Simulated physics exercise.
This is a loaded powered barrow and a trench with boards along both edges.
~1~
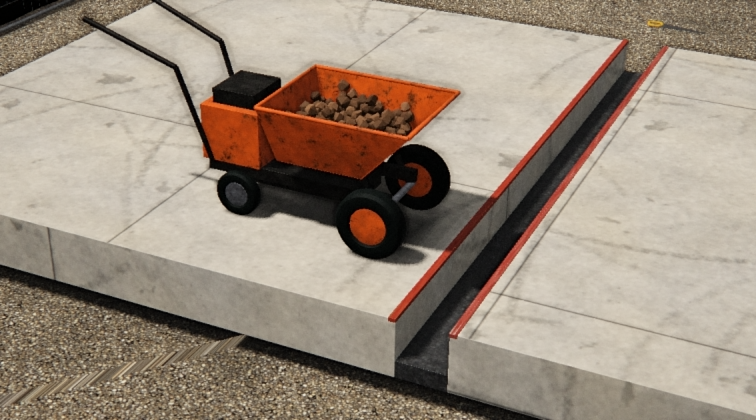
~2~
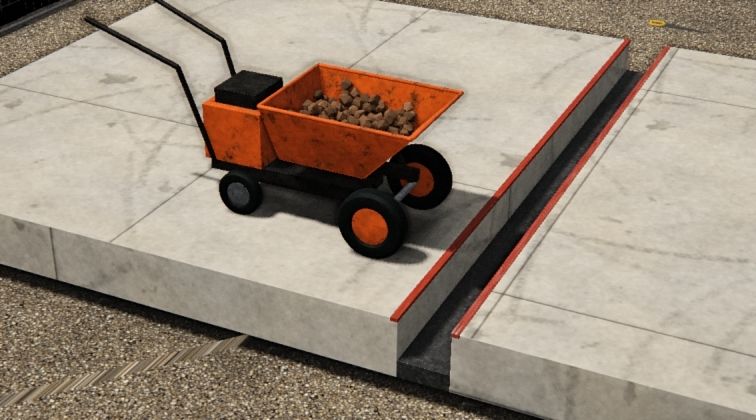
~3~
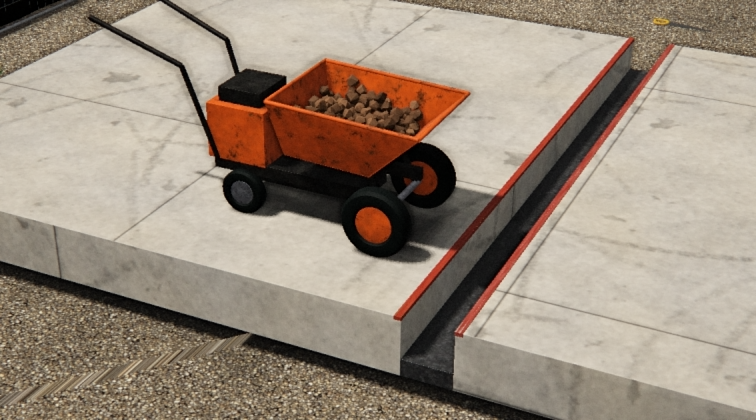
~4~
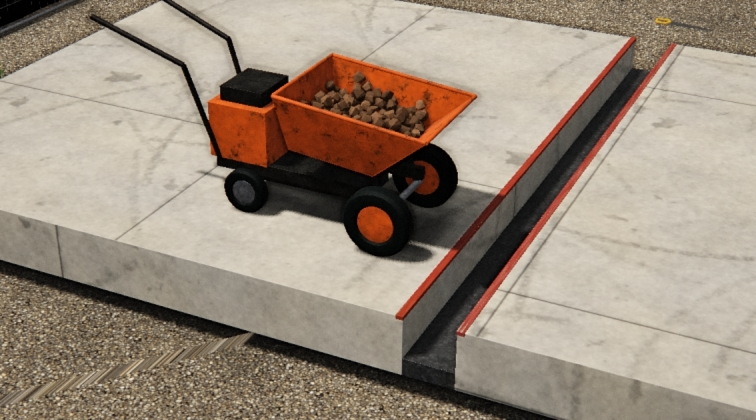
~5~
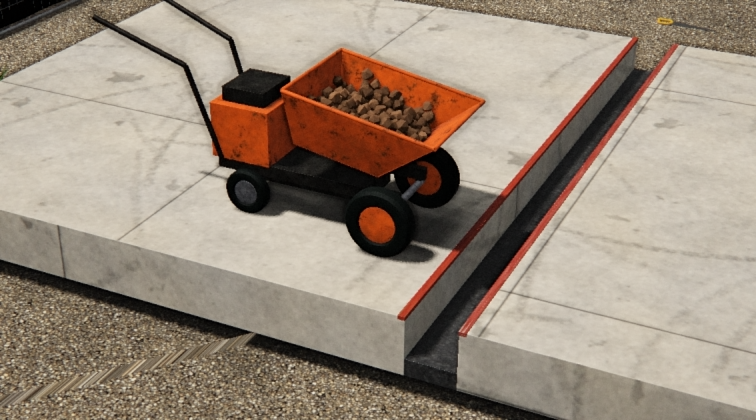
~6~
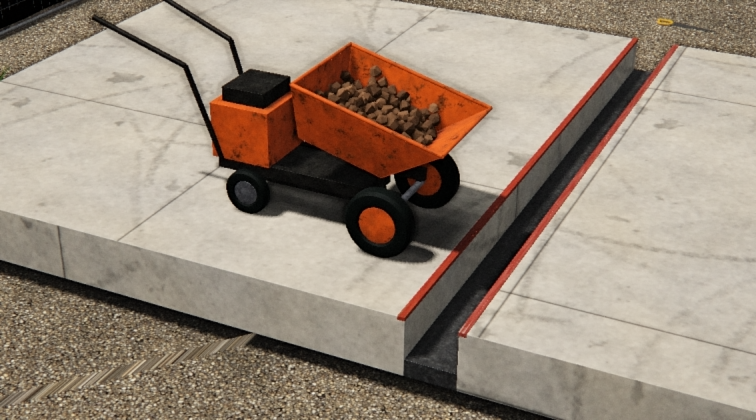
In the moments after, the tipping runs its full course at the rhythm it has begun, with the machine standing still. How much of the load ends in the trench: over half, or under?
The trench ends with less than half of it.
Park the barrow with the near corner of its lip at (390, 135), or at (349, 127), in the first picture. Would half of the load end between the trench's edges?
First most of it, then more than half.
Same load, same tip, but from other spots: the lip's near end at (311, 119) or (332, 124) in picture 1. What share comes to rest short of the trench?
The first gives 40 %, the second 20 %.
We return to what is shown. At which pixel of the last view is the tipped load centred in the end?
Near (538, 259).
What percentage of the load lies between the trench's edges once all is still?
It comes to 25 per cent or so.
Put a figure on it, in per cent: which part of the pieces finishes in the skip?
Near 15 %.
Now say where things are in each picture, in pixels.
The first picture shows lip of the skip at (408, 139), level; top of the load at (331, 112), clay clods; first edge of the trench at (414, 291); far edge at (474, 307), the trench under half as wide as the skip, and about as deep as wide.
The second picture shows lip of the skip at (412, 140), level; top of the load at (333, 111).
The third picture shows lip of the skip at (419, 140), tipped barely; top of the load at (340, 108).
The fourth picture shows lip of the skip at (426, 143), tipped a little; top of the load at (346, 105).
The fifth picture shows lip of the skip at (435, 149), tipped a little; top of the load at (346, 105).
The sixth picture shows lip of the skip at (442, 157), tipped clearly; top of the load at (344, 97); first edge of the trench at (423, 290); far edge at (483, 305).
Soon, skip tipped steeply; all in the skip.
A while on, skip tipped right over; about two thirds in the skip; a small part in or heaped over the trench; about a quarter beyond it; a stray few falling.
Towards the end, skip tipped right over; about a quarter in the skip; about a quarter in or heaped over the trench; about two thirds beyond it.
Finally, skip tipped right over; about a quarter in the skip; about a quarter in or heaped over the trench; about two thirds beyond it.
